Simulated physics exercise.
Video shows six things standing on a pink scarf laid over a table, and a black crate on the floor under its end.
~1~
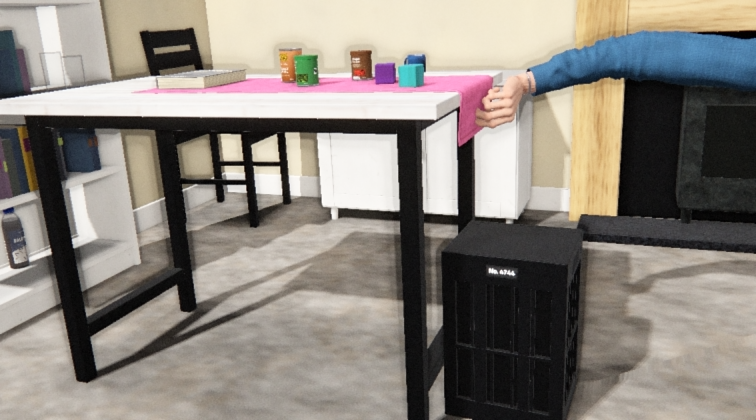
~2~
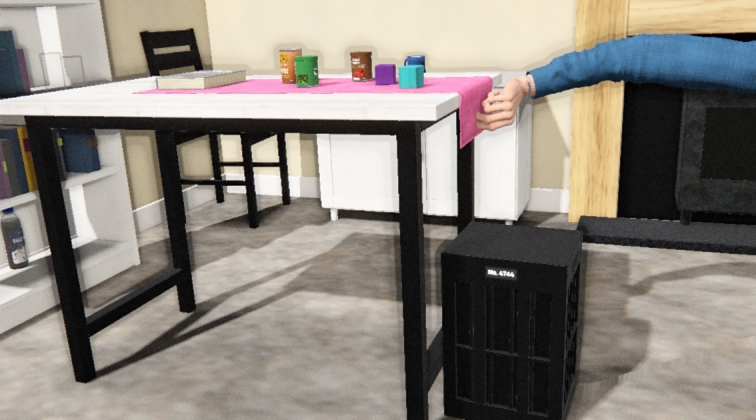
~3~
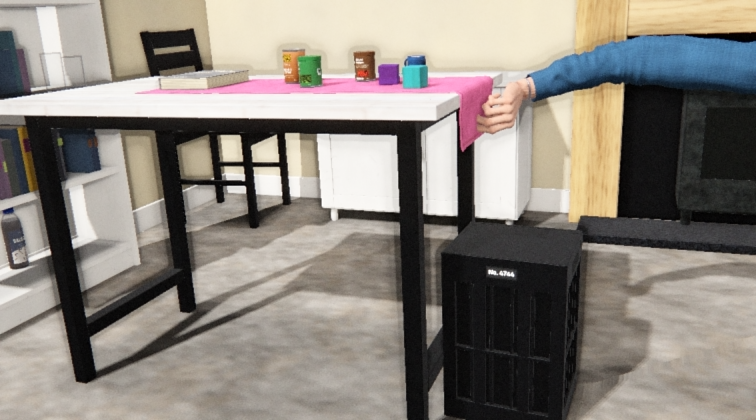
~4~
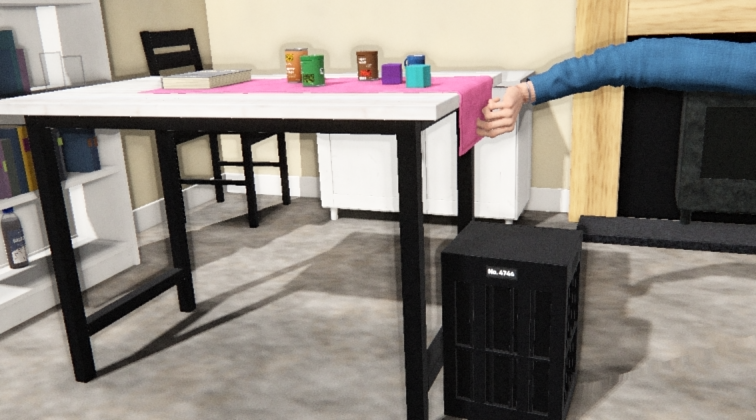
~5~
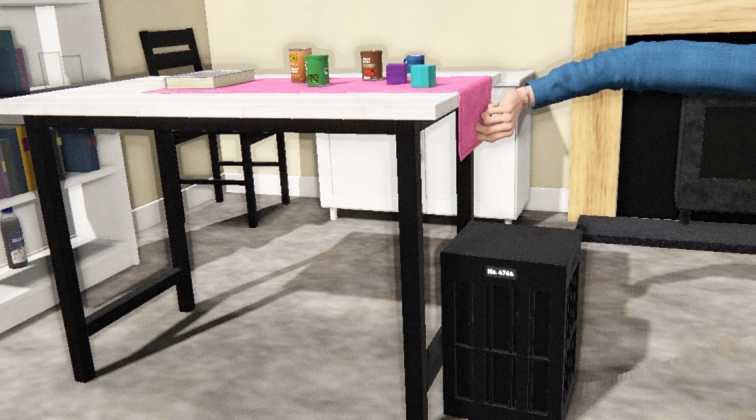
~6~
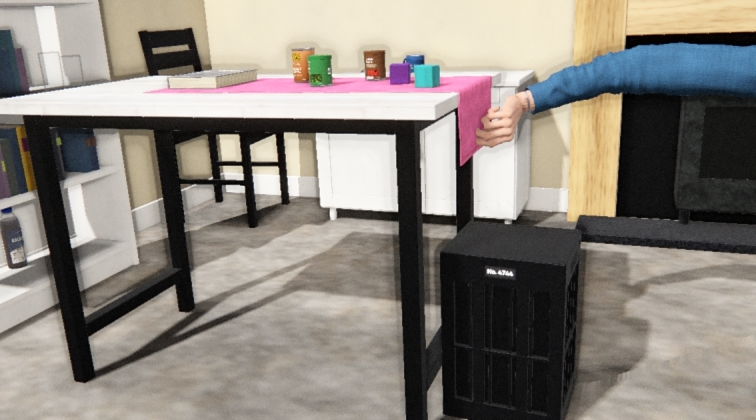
A hand in a blue sleeve slowly pulling a pink scarf over the table's right end, cans, cubes and book shifting slightly right.
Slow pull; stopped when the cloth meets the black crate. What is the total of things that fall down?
The number on top goes down by two.
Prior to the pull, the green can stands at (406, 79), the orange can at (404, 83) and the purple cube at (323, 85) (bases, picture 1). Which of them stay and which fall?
As for the green can, it leaves the top; the orange can, it leaves the top; the purple cube, it holds its spot.
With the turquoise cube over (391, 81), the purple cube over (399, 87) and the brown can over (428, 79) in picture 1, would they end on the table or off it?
Of these three, the turquoise cube takes a tumble, the purple cube takes a tumble, the brown can takes a tumble.
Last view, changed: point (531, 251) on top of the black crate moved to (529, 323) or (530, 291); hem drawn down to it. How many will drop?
4 and 3.
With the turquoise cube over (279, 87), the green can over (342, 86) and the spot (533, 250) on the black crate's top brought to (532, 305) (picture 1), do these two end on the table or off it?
Result: Turquoise cube still there, green can gone.
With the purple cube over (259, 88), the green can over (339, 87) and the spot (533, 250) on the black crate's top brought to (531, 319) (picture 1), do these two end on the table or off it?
Final state: The purple cube is still in place, the green can is no longer up.
A little later, hem near (480, 218); turquoise cube gone.
Next, hem on the crate; turquoise cube and purple cube gone.
When it is over, hem on the crate; turquoise cube and purple cube gone. The count of fallen things is two.
